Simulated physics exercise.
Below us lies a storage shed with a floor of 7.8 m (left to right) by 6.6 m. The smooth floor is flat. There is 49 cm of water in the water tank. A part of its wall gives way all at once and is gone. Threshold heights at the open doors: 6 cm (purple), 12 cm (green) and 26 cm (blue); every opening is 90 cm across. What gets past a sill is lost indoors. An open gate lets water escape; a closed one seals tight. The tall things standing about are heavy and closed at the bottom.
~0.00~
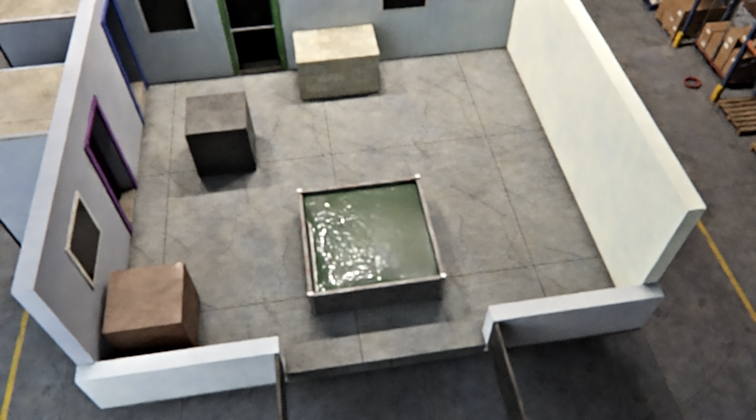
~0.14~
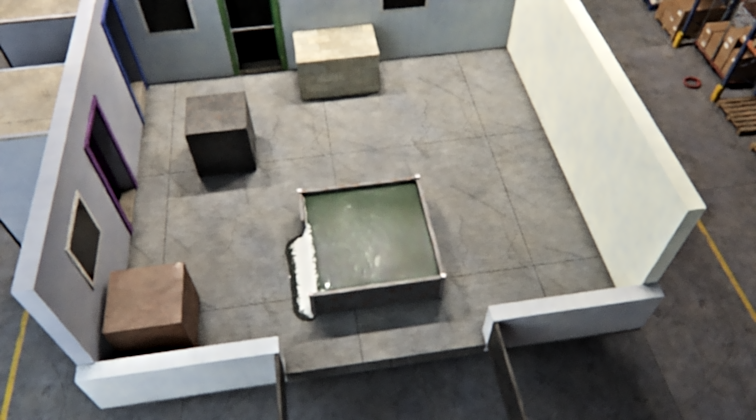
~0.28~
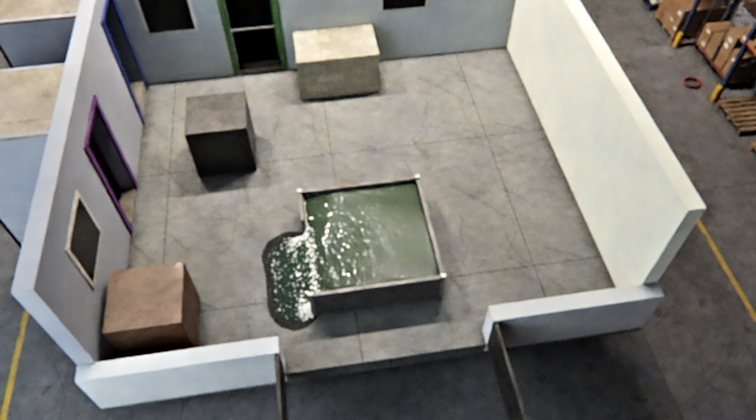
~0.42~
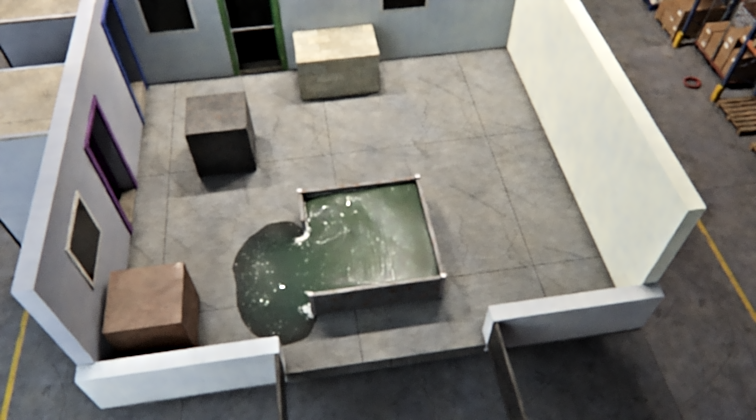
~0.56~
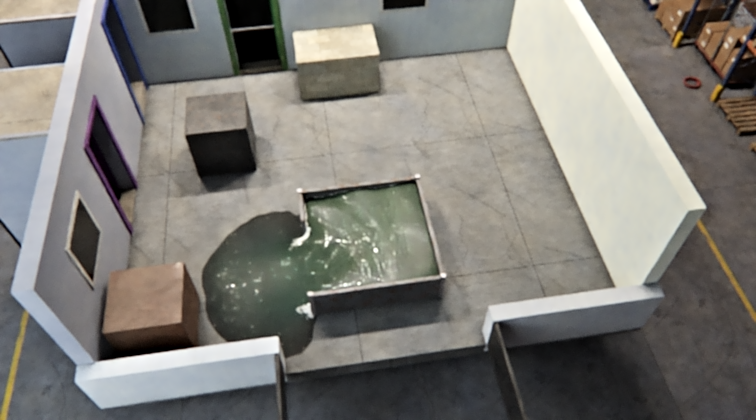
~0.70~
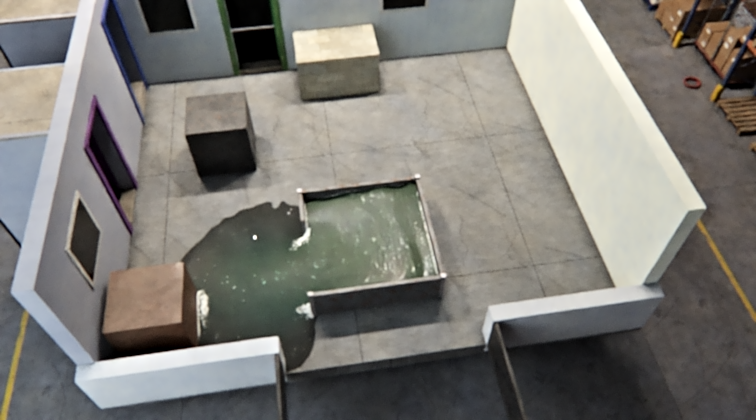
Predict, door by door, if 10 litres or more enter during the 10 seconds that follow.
The water let in: At the purple door it passes the limit; at the green door it stays under the limit; at the blue door it keeps below the limit.
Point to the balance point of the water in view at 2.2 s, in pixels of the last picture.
At about (287, 275).
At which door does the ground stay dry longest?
It is the green one.
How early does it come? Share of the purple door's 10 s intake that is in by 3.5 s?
Some 40 per cent by then.
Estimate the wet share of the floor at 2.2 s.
About 20 per cent.
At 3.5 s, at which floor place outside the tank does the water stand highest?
Around (116, 383).
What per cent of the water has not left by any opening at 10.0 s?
About 84 per cent.
After 1.4 s water covers 15 % of the floor and is deepest (34 cm) near (217, 368); purple door not reached, green door not reached, blue door not reached.
After 2.2 s water covers 20 % of the floor and is deepest (36 cm) near (116, 383); purple door 12 cm at the sill, 2 L in, green door not reached, blue door not reached.
After 3.5 s water covers 30 % of the floor and is deepest (28 cm) near (116, 383); purple door 12 cm at the sill, 27 L in, green door not reached, blue door 3 cm at the sill, 0 L in.
After 6.0 s water covers 45 % of the floor and is deepest (18 cm) near (146, 99); purple door 6 cm at the sill, 57 L in, green door 6 cm at the sill, 0 L in, blue door 14 cm at the sill, 0 L in.
After 10.0 s water covers 65 % of the floor and is deepest (10 cm) near (296, 83); purple door 6 cm at the sill, 68 L in, green door 9 cm at the sill, 0 L in, blue door 8 cm at the sill, 0 L in.
